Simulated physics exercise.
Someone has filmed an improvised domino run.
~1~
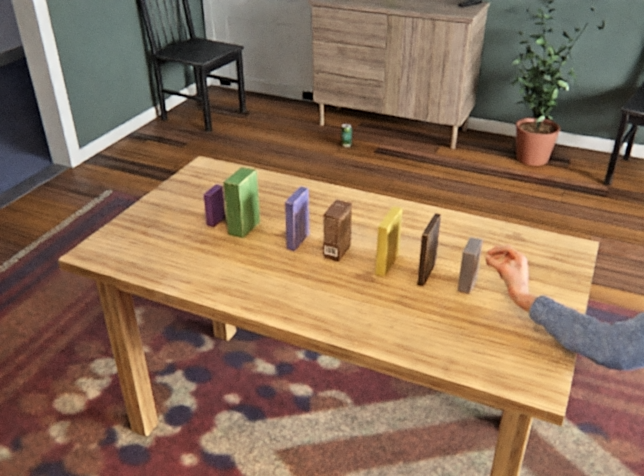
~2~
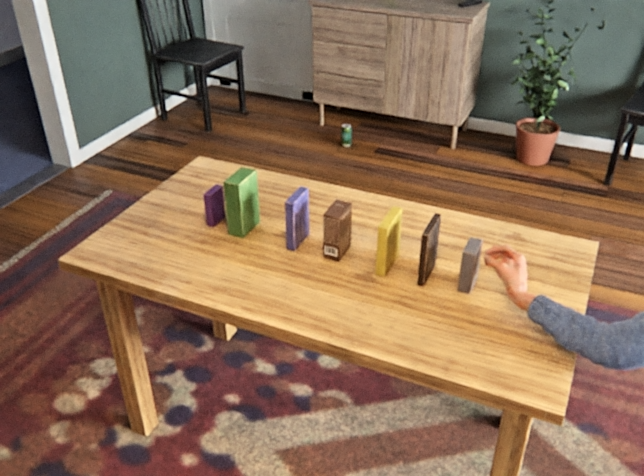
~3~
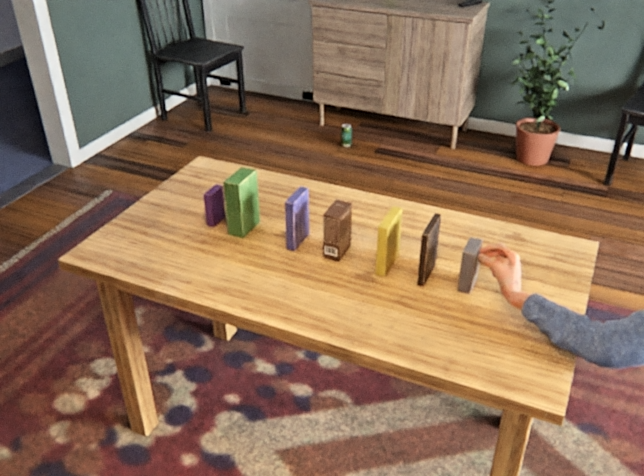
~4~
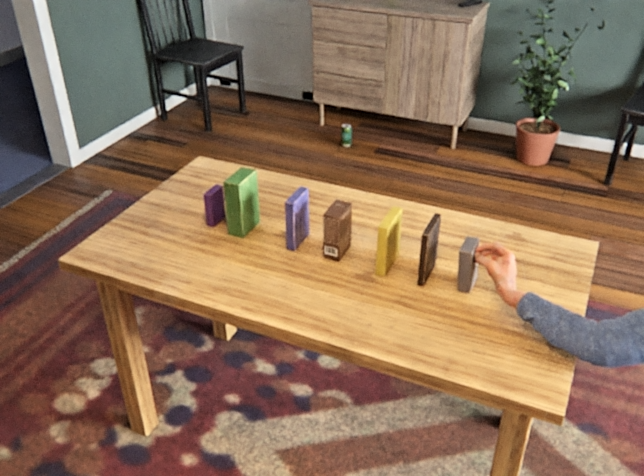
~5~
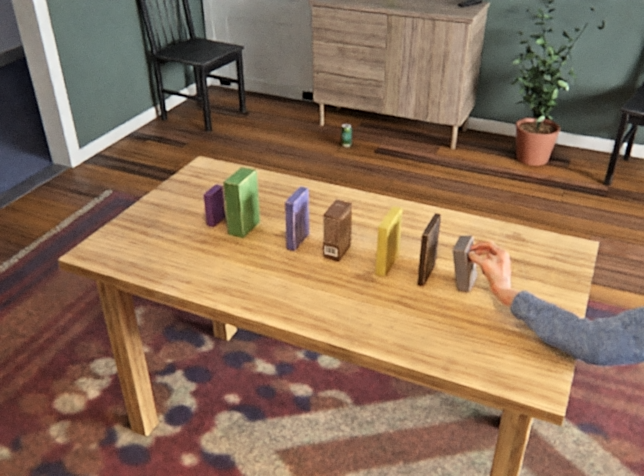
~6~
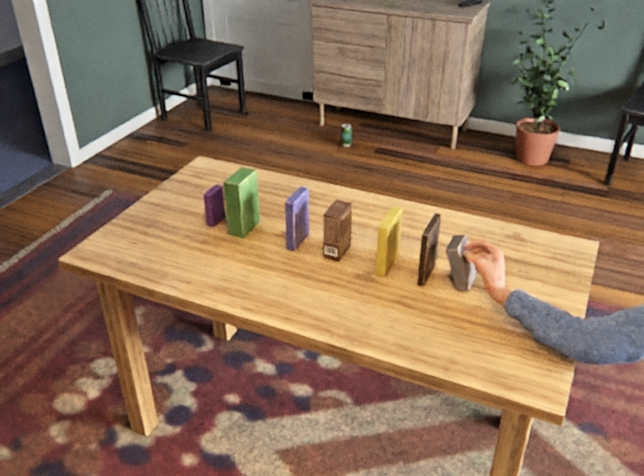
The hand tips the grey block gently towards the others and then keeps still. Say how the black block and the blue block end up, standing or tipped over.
The black block tips over and the blue block tips over.
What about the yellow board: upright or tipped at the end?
The yellow board falls over.
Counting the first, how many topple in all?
In all, 4.
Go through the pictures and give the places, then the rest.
In the first frame, black block (429, 250); blue block (297, 219).
In the second frame, brown packet (338, 230); yellow board (389, 241).
In the third frame, green board (242, 203); brown packet (338, 230).
In the fourth frame, grey block 4° over; yellow board (389, 241); green board (242, 203).
In the fifth frame, grey block 12° over; brown packet (338, 230); yellow board (389, 241).
In the sixth frame, grey block 20° over; black block (429, 250); blue block (297, 219).
Then, 0.30 s later than the last frame, grey block 73° over; black block tilted by 34° near (411, 248).
Then, 0.50 s later than the last frame, grey block 90° over; black block tilted by 71° near (397, 256); yellow board tilted by 61°; brown packet tilted by 17°.
Then, 0.60 s later than the last frame, grey block 90° over; black block on its side near (396, 258); blue block tilted by 18° near (290, 217); yellow board on its side.
Then, 0.80 s later than the last frame, grey block 90° over; black block on its side near (396, 258); blue block on its side near (277, 231); yellow board on its side.
When it is over, lying over on the table, yellow board, blue block and black block; moved from the start, brown packet; green board as before. End places, in pixels of the last picture, black block near (396, 258), blue block near (278, 232).
